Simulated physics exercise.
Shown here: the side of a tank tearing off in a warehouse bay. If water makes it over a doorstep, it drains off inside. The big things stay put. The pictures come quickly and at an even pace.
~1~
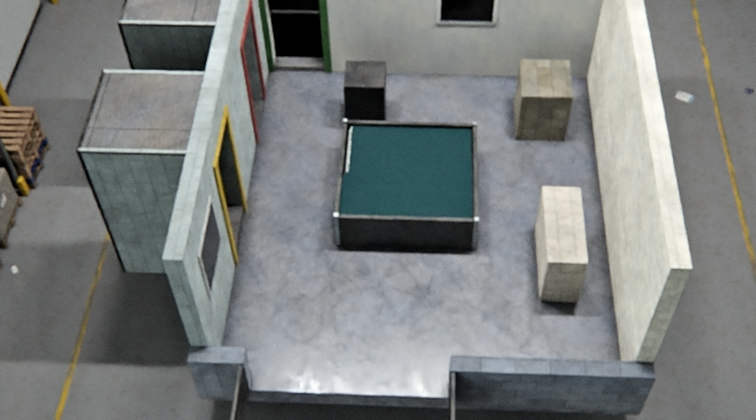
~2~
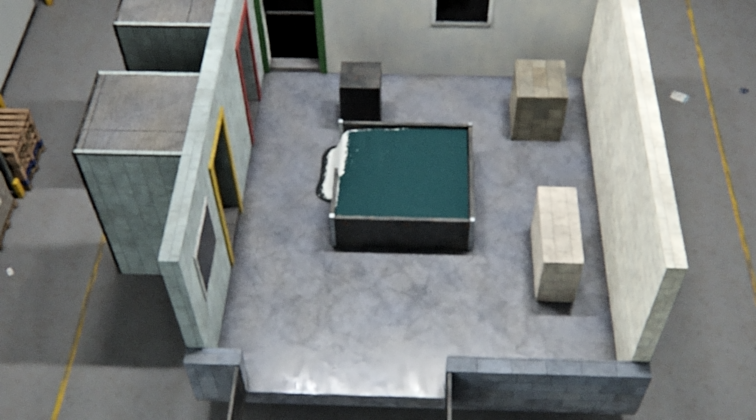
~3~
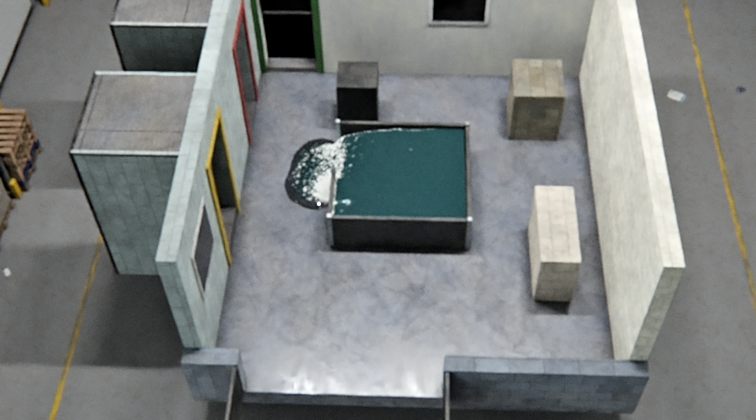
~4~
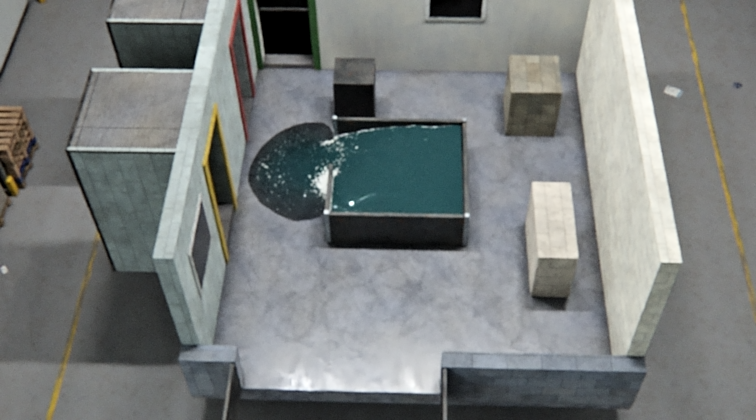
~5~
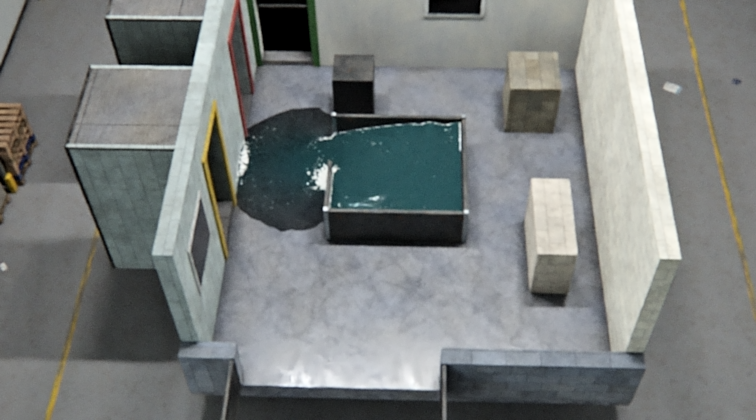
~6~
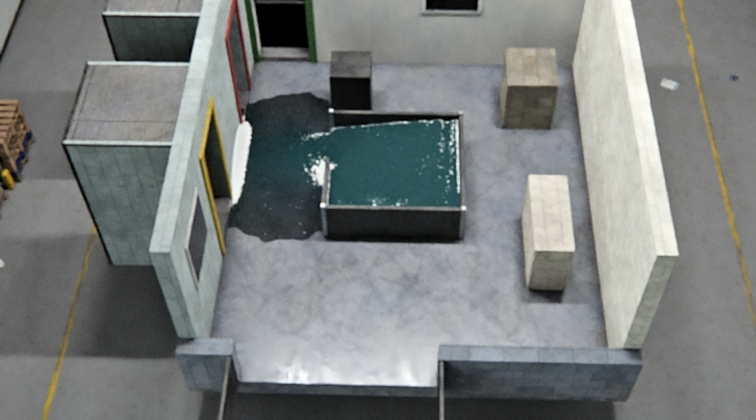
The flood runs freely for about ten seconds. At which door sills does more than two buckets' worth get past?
The yellow door passes two buckets or less; the green door passes more than two buckets; the red door passes more than two buckets.
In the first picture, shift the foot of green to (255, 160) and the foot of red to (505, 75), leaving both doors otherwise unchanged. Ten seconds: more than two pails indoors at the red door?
Result: Red one remains below.
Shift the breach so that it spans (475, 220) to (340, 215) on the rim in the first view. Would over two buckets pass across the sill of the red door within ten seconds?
I reckon red sits short of it.
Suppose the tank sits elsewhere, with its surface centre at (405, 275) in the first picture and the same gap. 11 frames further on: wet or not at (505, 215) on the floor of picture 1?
Result at that place: Not reached.
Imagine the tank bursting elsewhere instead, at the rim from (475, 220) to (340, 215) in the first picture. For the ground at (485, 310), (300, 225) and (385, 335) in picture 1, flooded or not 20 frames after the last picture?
In turn: Covered, not flooded, flooded.
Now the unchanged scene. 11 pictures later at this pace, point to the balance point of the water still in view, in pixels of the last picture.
It's close to (343, 180).
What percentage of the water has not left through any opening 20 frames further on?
Some 82 parts in a hundred have not run off.
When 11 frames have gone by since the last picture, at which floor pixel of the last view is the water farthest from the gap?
About at (207, 365).
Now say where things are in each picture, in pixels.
In the first picture, still water in the water tank at (408, 172).
In the second picture, water pours out at (342, 164) and has run to (327, 198).
In the third picture, water pours out at (339, 166) and has run to (294, 195).
In the fourth picture, water pours out at (336, 163) and has run to (255, 182).
In the fifth picture, water pours out at (335, 160) and has run to (237, 196).
In the sixth picture, the front is at (230, 220), out from the gap at (333, 156).
A moment on, water covers 15 % of the floor; the yellow door wet at the sill, nothing in, the green door not reached, the red door over two buckets in.
Next, water covers 30 % of the floor; the yellow door wet at the sill, nothing in, the green door over two buckets in, the red door far over two buckets in.
Then, water covers 45 % of the floor; the yellow door wet at the sill, nothing in, the green door far over two buckets in, the red door far over two buckets in.
Later, water covers 60 % of the floor; the yellow door under two buckets in, the green door far over two buckets in, the red door far over two buckets in.
In the end, water covers 90 % of the floor; the yellow door under two buckets in, the green door far over two buckets in, the red door far over two buckets in.
